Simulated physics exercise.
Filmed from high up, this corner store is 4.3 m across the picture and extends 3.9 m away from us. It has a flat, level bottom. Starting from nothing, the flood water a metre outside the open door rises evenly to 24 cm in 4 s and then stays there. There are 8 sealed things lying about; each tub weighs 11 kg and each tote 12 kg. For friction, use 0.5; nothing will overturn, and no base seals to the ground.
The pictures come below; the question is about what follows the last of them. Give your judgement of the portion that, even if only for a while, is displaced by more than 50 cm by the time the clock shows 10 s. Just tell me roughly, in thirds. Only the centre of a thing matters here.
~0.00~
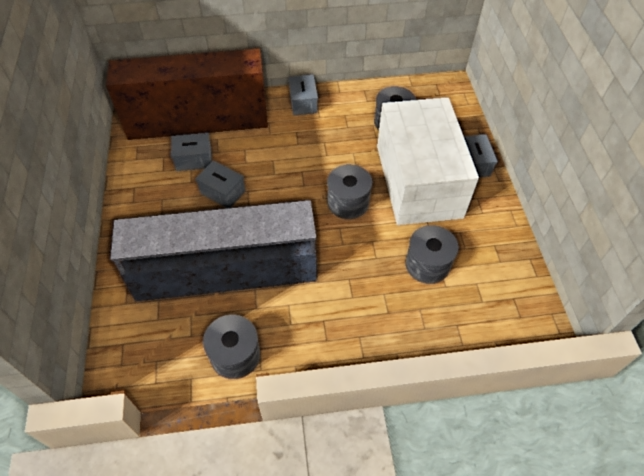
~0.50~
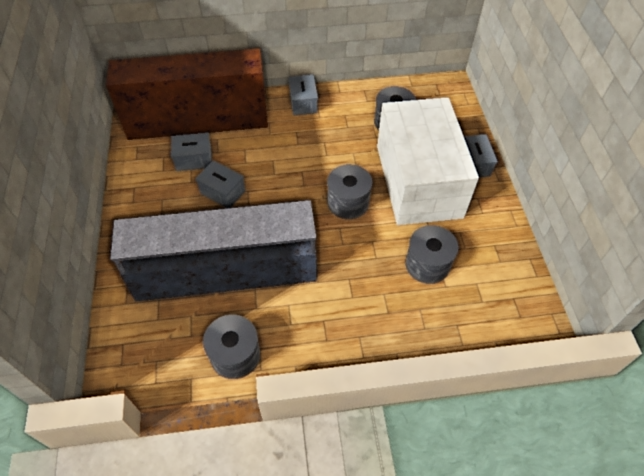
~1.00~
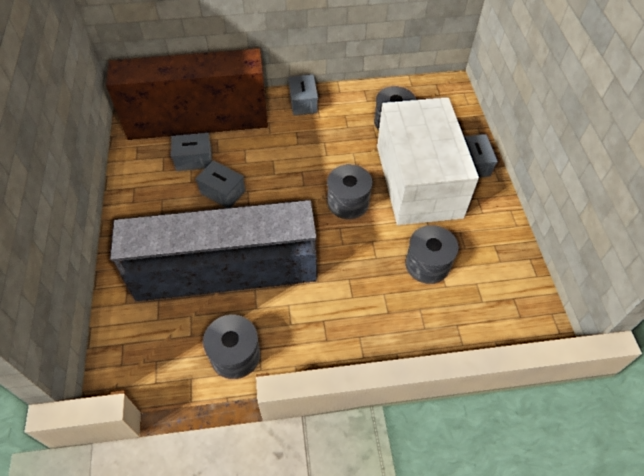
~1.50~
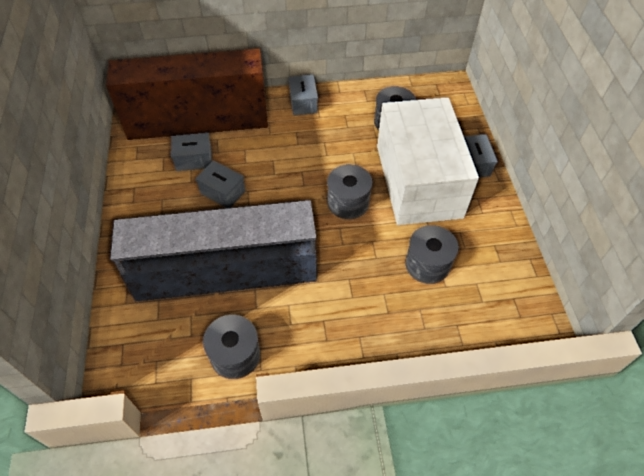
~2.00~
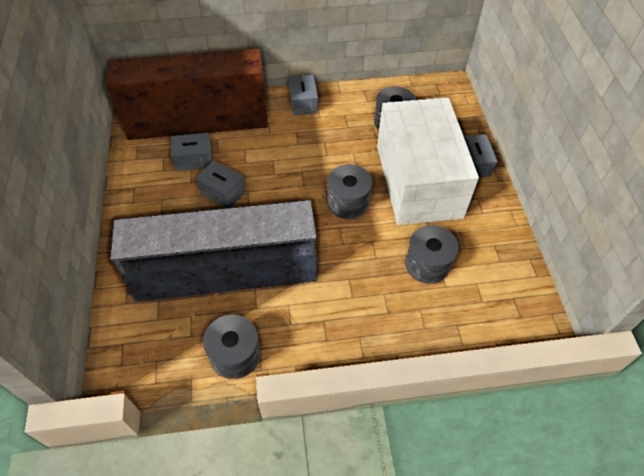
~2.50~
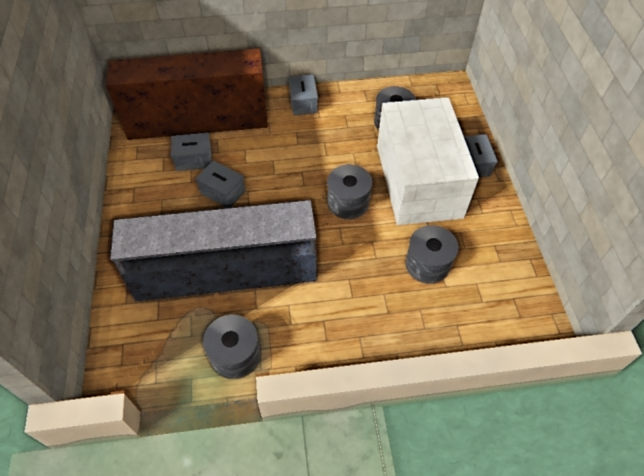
It ends up in the central band.
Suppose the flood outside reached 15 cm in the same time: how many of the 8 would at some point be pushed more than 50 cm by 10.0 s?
Count under that change: 1.
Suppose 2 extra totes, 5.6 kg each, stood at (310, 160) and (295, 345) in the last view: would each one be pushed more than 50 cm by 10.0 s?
The first: Falls below it. The second: Exceeds it.
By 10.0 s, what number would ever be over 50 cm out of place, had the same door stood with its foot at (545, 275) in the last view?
That would give 2.
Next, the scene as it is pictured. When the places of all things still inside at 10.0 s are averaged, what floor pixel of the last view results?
They average out to somewhere around (360, 163).
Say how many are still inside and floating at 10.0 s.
At that time the total is 2.
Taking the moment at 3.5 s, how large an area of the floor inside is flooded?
Roughly 2.0 m2.
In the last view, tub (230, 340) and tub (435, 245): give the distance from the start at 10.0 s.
First 250 cm, then 120 cm.
After 3.5 s 0 of 8 are over 50 cm from their spots; 0 afloat.
After 4.5 s 1 of 8 are over 50 cm from their spots; 0 afloat.
After 7.0 s 1 of 8 are over 50 cm from their spots; 1 afloat.
After 10.0 s 3 of 8 are over 50 cm from their spots, and 3 have been at some point; 2 afloat.
